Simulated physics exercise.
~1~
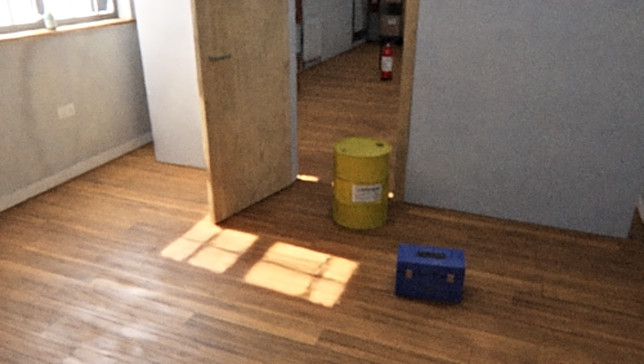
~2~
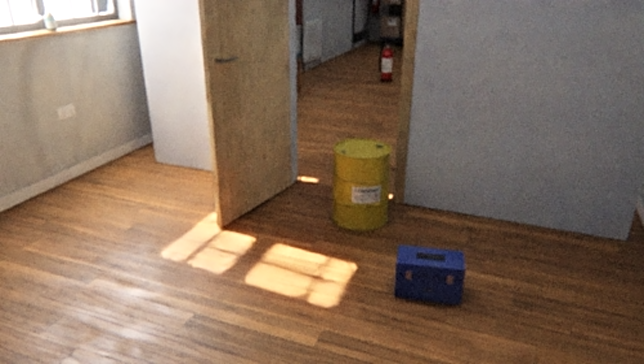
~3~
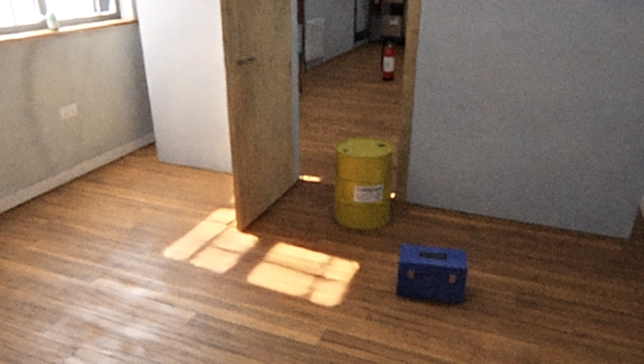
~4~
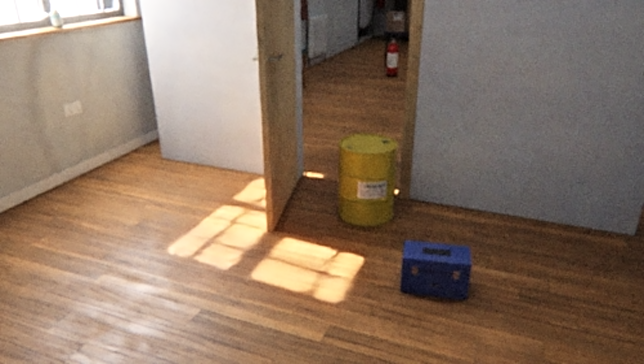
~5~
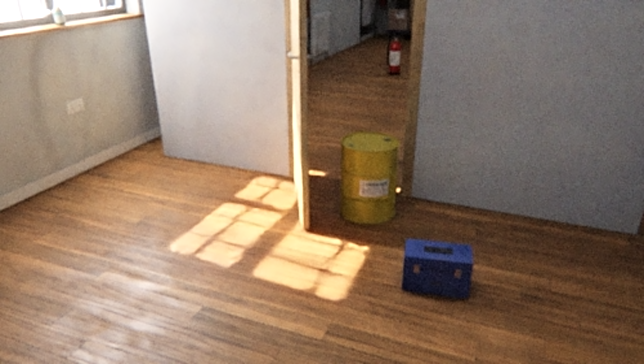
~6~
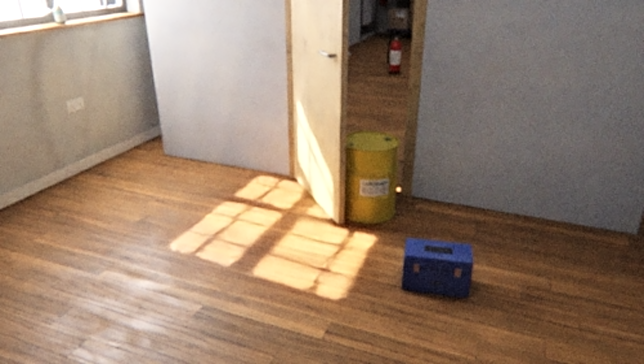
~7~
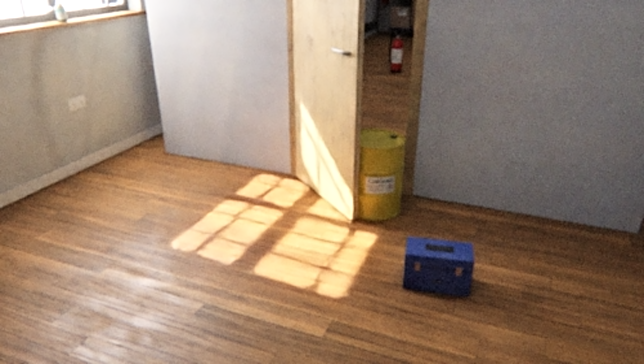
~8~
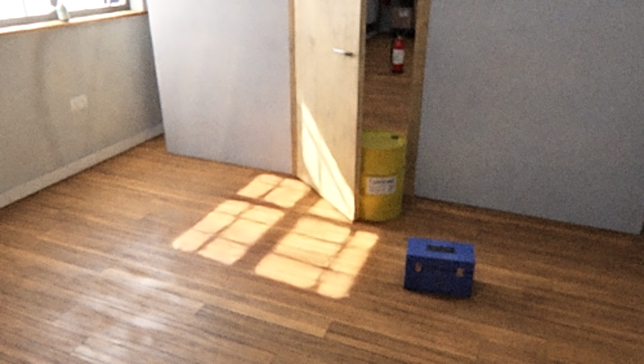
The wooden door swings toward the doorway and stops partly open beside a yellow drum.
